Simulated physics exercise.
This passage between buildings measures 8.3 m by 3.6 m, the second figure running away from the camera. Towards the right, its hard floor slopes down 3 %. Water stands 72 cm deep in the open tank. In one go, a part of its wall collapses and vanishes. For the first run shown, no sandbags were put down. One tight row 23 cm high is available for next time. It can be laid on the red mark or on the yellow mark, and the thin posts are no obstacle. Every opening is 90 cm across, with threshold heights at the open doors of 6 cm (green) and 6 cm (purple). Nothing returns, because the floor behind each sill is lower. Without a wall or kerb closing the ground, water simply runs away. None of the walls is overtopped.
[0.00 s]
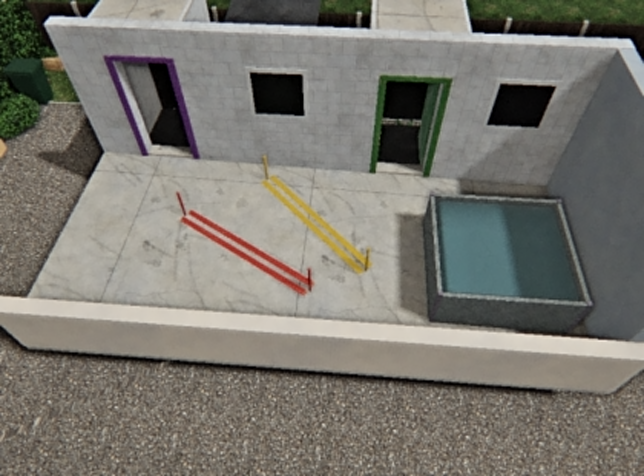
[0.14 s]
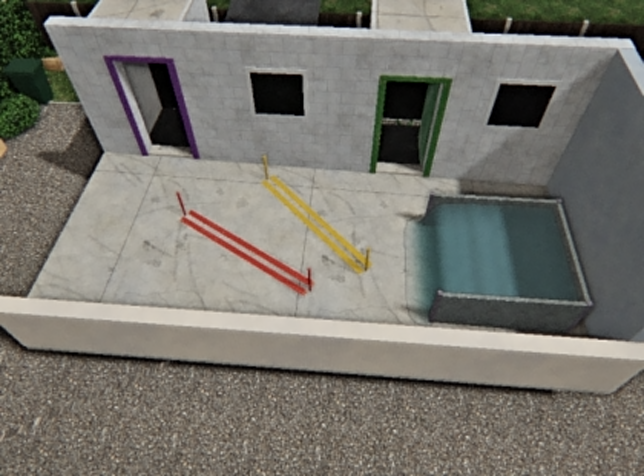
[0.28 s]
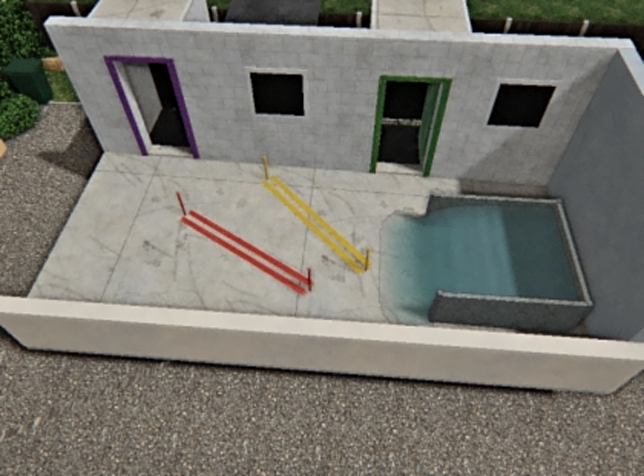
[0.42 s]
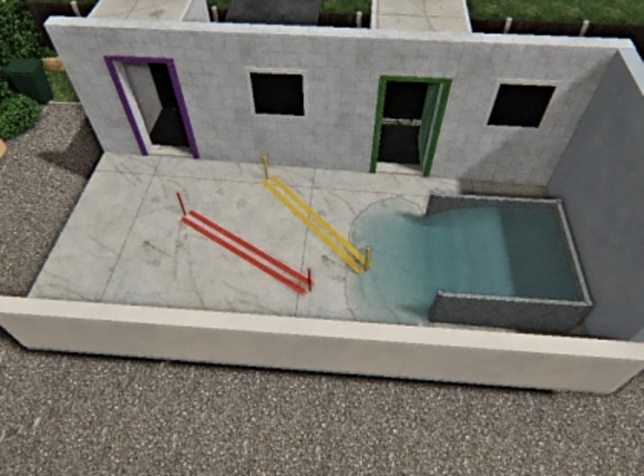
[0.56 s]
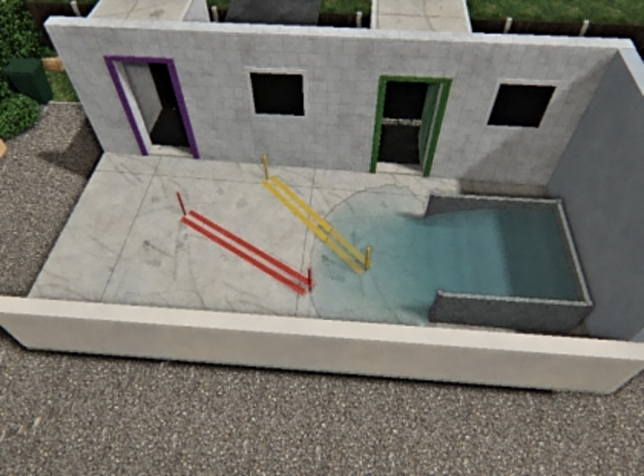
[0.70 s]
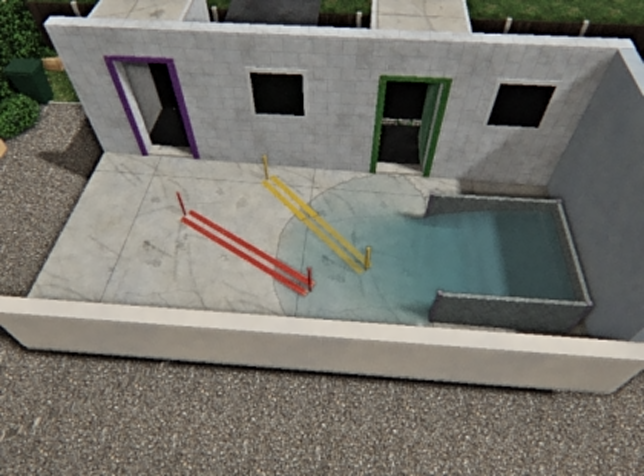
Water sits still in a square, open tank at the right of a walled concrete yard, until the tank's left side vanishes. It pours out through the gap and spreads leftward in a thin, rounded sheet, passing under the yellow rails and reaching the near end of the red ones.
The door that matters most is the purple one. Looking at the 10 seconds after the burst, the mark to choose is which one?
Choose the yellow mark.
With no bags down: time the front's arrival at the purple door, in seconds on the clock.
Arrival: Purple 2.0 s.
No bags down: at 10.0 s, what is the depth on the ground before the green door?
5.5 cm.
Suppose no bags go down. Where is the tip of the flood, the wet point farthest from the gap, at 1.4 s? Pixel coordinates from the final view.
In the last view, it's close to (143, 230).
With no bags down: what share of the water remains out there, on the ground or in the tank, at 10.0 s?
Share: About 56 %.
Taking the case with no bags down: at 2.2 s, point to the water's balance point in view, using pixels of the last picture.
Near (340, 257).
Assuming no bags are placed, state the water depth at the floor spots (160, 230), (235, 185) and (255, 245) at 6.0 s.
Depths in turn: Around 6 cm, 6 cm, 5 cm.
After 1.4 s water covers 55 % of the floor and is deepest (27 cm) near (418, 289) in the run without bags; in at the purple door, 0 L with no bags, 0 L with the row on red, 0 L on yellow.
After 2.2 s water covers 80 % of the floor and is deepest (20 cm) near (418, 279) in the run without bags; in at the purple door, 0 L with no bags, 5 L with the row on red, 0 L on yellow.
After 3.5 s water covers 85 % of the floor and is deepest (12 cm) near (335, 345) in the run without bags; in at the purple door, 4 L with no bags, 59 L with the row on red, 0 L on yellow.
After 6.0 s water covers 95 % of the floor and is deepest (8 cm) near (302, 227) in the run without bags; in at the purple door, 7 L with no bags, 72 L with the row on red, 0 L on yellow.
After 10.0 s water covers 90 % of the floor and is deepest (17 cm) near (546, 187) in the run without bags; in at the purple door, 8 L with no bags, 72 L with the row on red, 0 L on yellow.
